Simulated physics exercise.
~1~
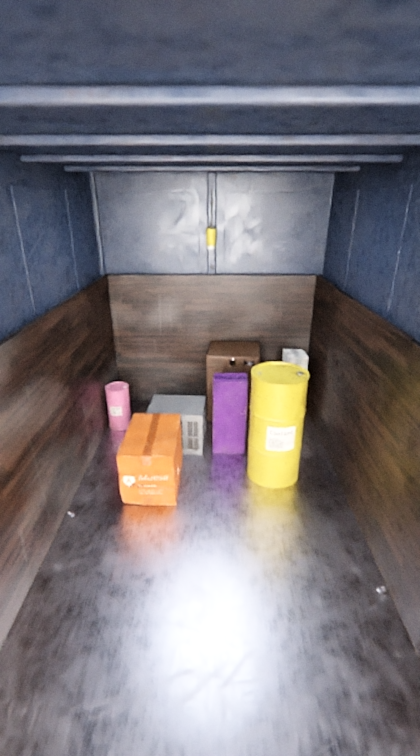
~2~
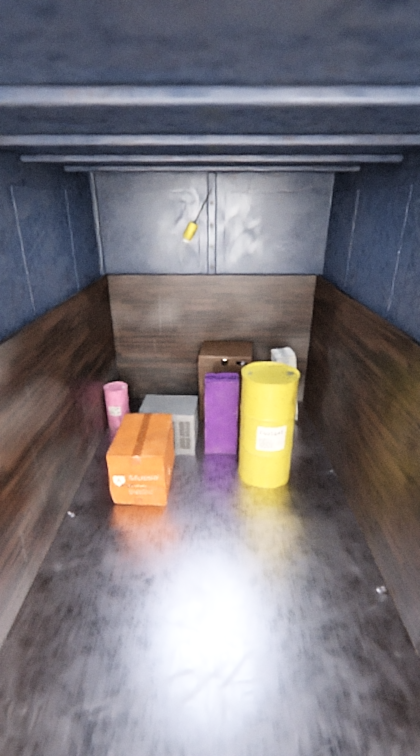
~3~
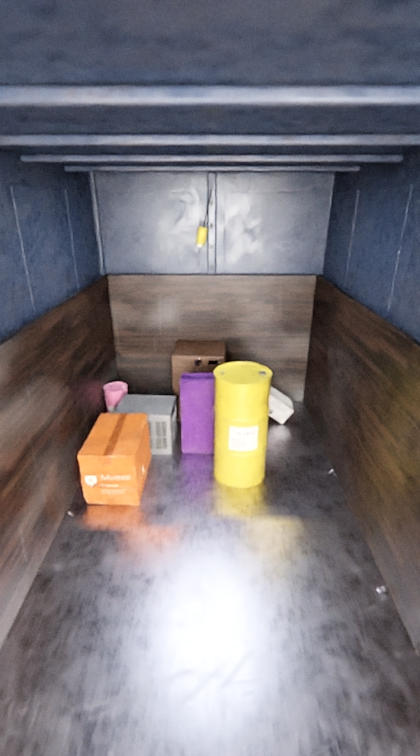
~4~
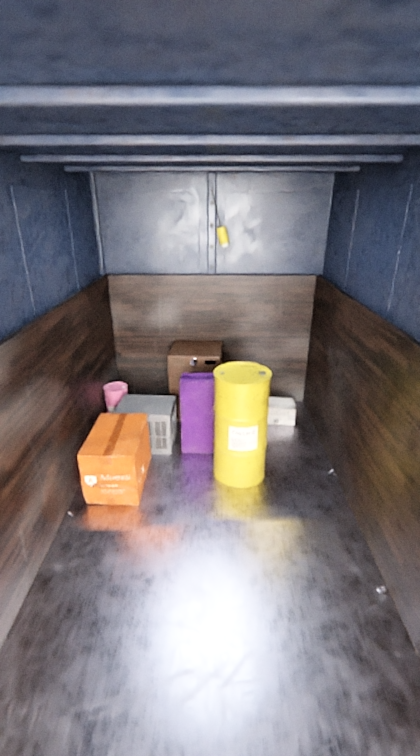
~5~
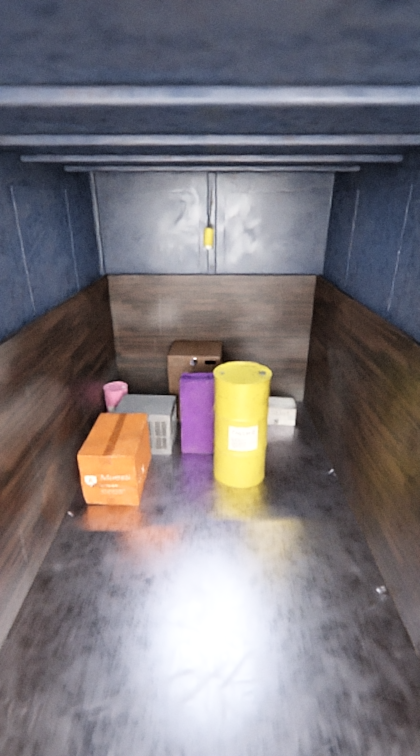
Yellow drum, purple box, orange box and others sliding left in a cargo hold, white box toppling onto its side behind.
